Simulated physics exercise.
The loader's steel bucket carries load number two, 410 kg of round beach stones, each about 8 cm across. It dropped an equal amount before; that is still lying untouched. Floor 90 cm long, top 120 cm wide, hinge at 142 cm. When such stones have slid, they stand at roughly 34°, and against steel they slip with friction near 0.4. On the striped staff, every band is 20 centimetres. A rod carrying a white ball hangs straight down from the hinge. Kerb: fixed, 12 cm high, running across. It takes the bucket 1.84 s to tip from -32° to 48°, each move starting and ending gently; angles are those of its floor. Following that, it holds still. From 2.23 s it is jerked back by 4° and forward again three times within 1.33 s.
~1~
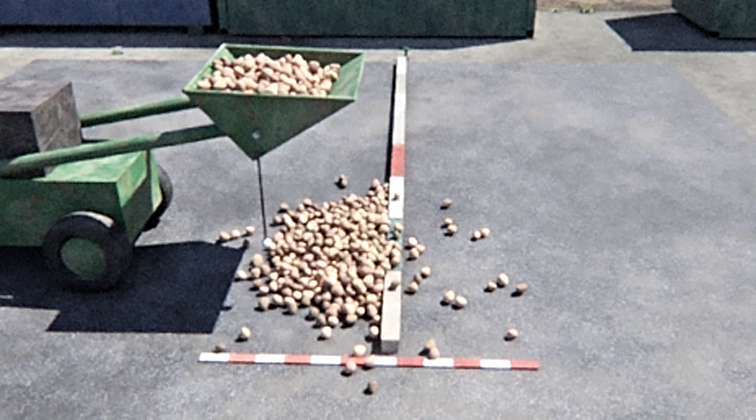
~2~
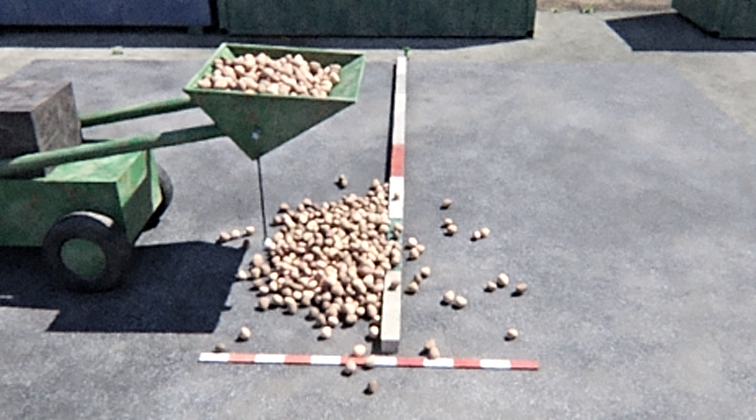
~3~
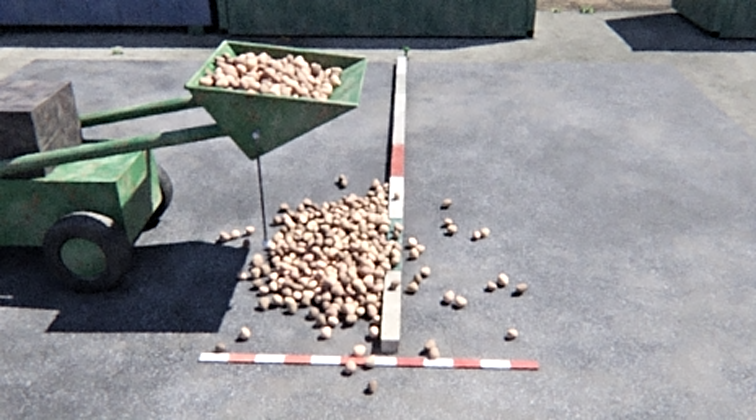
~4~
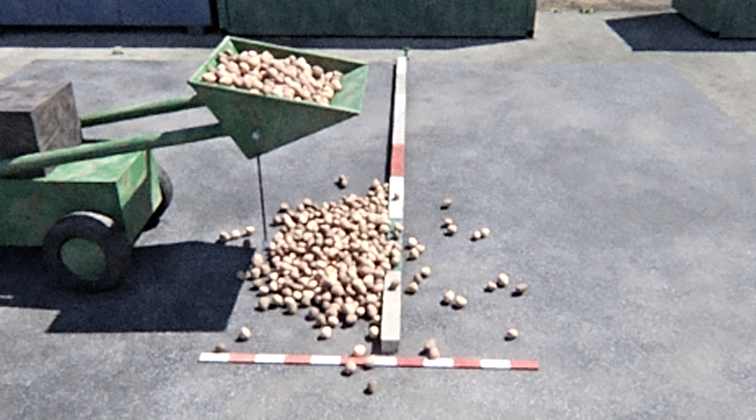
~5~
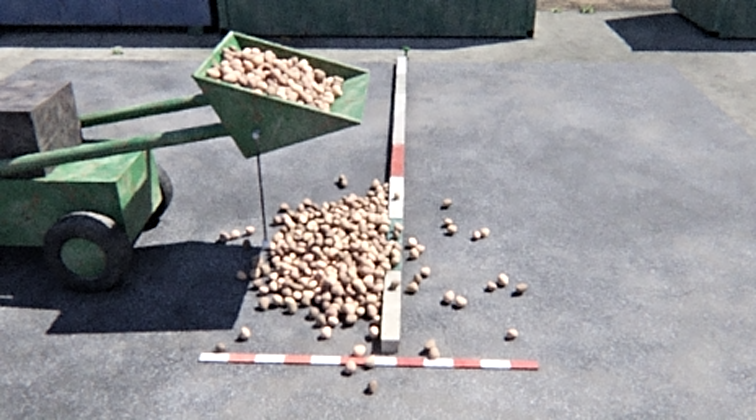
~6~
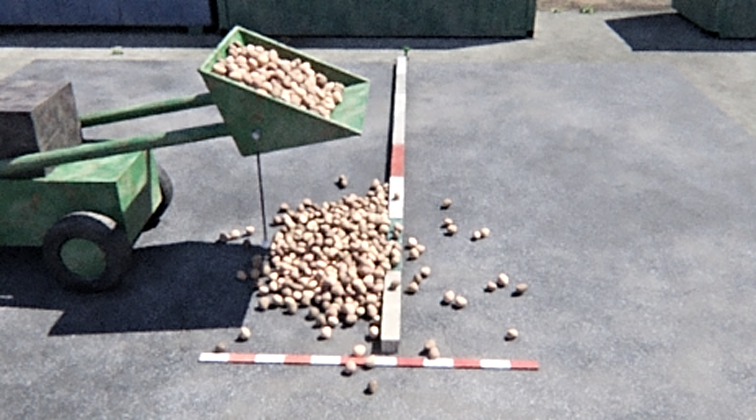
Green loader bucket full of round brown stones slowly tilting down to the right above a heap lying against a kerb.
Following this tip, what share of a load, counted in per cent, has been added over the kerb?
51 per cent, roughly.
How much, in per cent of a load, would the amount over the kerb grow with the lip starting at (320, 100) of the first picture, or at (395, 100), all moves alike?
The first would add some 20 per cent and the second some 85 per cent.
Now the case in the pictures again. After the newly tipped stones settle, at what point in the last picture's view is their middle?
The centre sits about (399, 246).
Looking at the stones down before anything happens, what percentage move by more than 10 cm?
I'd put it at about 10 per cent.
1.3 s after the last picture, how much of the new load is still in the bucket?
Estimate: 5 % remaining inside, roughly.
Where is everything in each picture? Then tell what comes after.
The first picture shows lip at (355, 100), floor tilted -32°, highest stones at (235, 65). The earlier load is highest near (349, 232), 24 cm above ground level, 97 % on this side of the kerb, 3 % over the kerb.
The second picture shows lip at (355, 102), floor tilted -31°, highest stones at (235, 64).
In the third picture, the bucket is at -28°, its lip at (357, 106); the top of the load is at (233, 63).
The fourth picture shows lip at (359, 113), floor tilted -24°, highest stones at (236, 61).
The fifth picture shows lip at (361, 123), floor tilted -18°, highest stones at (240, 58).
The sixth picture shows lip at (361, 134), floor tilted -12°, highest stones at (240, 54).
Then, 0.8 s after the last picture the floor is at 36°; in per cent of one load, 85 in the bucket, 112 on this side of the kerb, 3 over the kerb; the foremost stones are at (486, 271).
Then, 1.3 s after the last picture the floor is at 48°; in per cent of one load, 6 in the bucket, 165 on this side of the kerb, 30 over the kerb; the foremost stones are at (495, 272).
Then, 3.4 s after the last picture the floor is at 48°; in per cent of one load, 0 in the bucket, 146 on this side of the kerb, 54 over the kerb; the foremost stones are at (577, 246).
Then, 6.1 s after the last picture the floor is at 48°; in per cent of one load, 0 in the bucket, 146 on this side of the kerb, 54 over the kerb; the foremost stones are at (577, 246). Net gain over the kerb, 51.
